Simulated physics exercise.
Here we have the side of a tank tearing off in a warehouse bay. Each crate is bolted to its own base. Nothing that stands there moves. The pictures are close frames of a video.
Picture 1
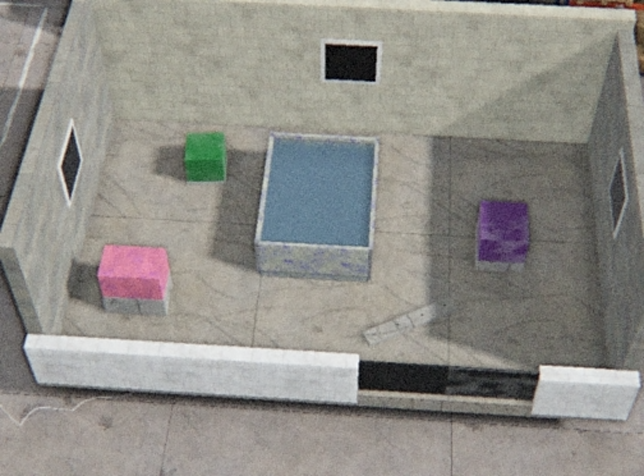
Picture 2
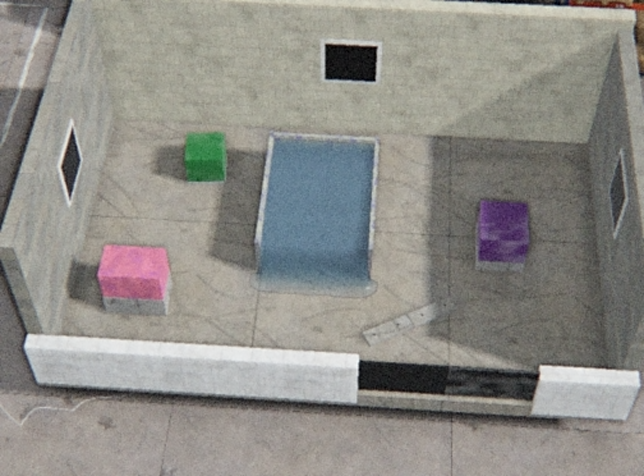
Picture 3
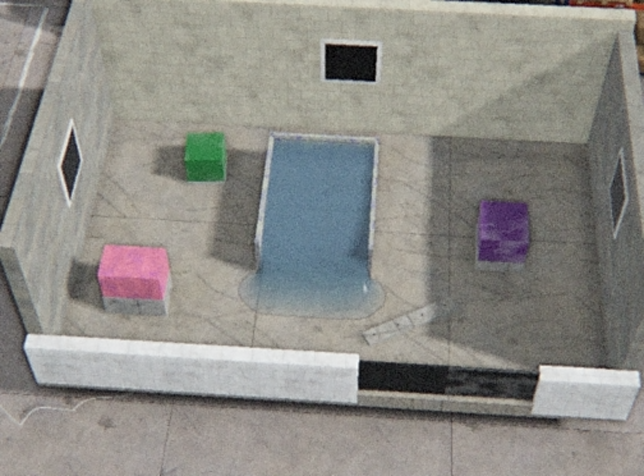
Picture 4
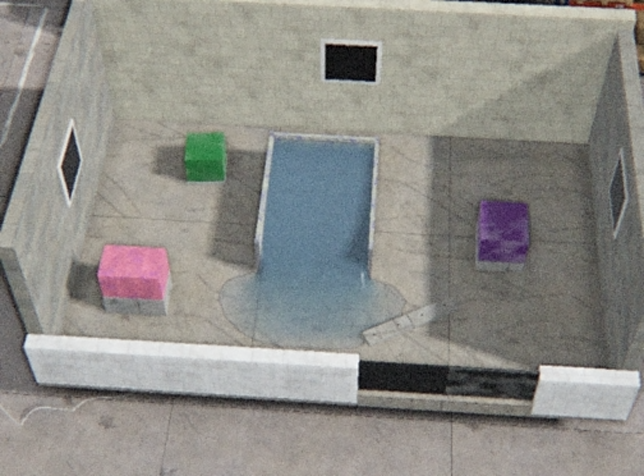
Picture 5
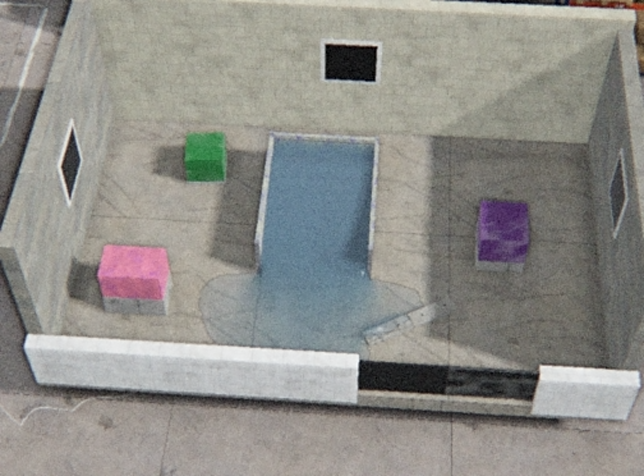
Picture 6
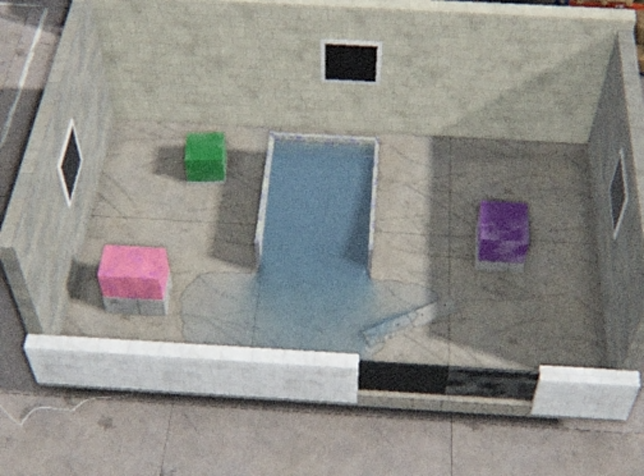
Water pouring from the open front side of a rectangular tank and spreading across the floor between pink and purple-topped blocks.
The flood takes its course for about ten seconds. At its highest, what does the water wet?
The green crate is wetted; the pink crate escapes dry; the purple crate escapes dry.
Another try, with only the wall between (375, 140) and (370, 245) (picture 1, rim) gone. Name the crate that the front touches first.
First comes the purple one.
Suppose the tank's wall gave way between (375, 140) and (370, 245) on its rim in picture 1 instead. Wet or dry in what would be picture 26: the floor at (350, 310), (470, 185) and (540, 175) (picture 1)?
One after the other: Wet, awash, under water.
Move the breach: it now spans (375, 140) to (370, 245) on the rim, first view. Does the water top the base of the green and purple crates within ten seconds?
My reading: The green one gets wet, the purple one gets wet.
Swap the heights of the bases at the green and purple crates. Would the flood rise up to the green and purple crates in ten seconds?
The green one is spared, the purple one is topped.
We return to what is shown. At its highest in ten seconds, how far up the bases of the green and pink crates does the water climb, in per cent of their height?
In turn 230 and 60 per cent.
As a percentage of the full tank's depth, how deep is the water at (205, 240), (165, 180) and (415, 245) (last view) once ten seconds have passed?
In turn 8, 12 and 8 in a hundred.
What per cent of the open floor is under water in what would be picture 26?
Roughly 60 per cent.
A moment on, water covers 25 % of the floor; the green crate not reached, the pink crate water round its plinth, the purple crate not reached.
Next, water covers 35 % of the floor; the green crate not reached, the pink crate water round its plinth, the purple crate water round its plinth.
Then, water covers 60 % of the floor; the green crate not reached, the pink crate water round its plinth, the purple crate water round its plinth.
Later, water covers 95 % of the floor; the green crate water round its plinth, the pink crate water round its plinth, the purple crate water round its plinth.
In the end, water covers 100 % of the floor; the green crate was topped, the pink crate stayed above the water, the purple crate stayed above the water.
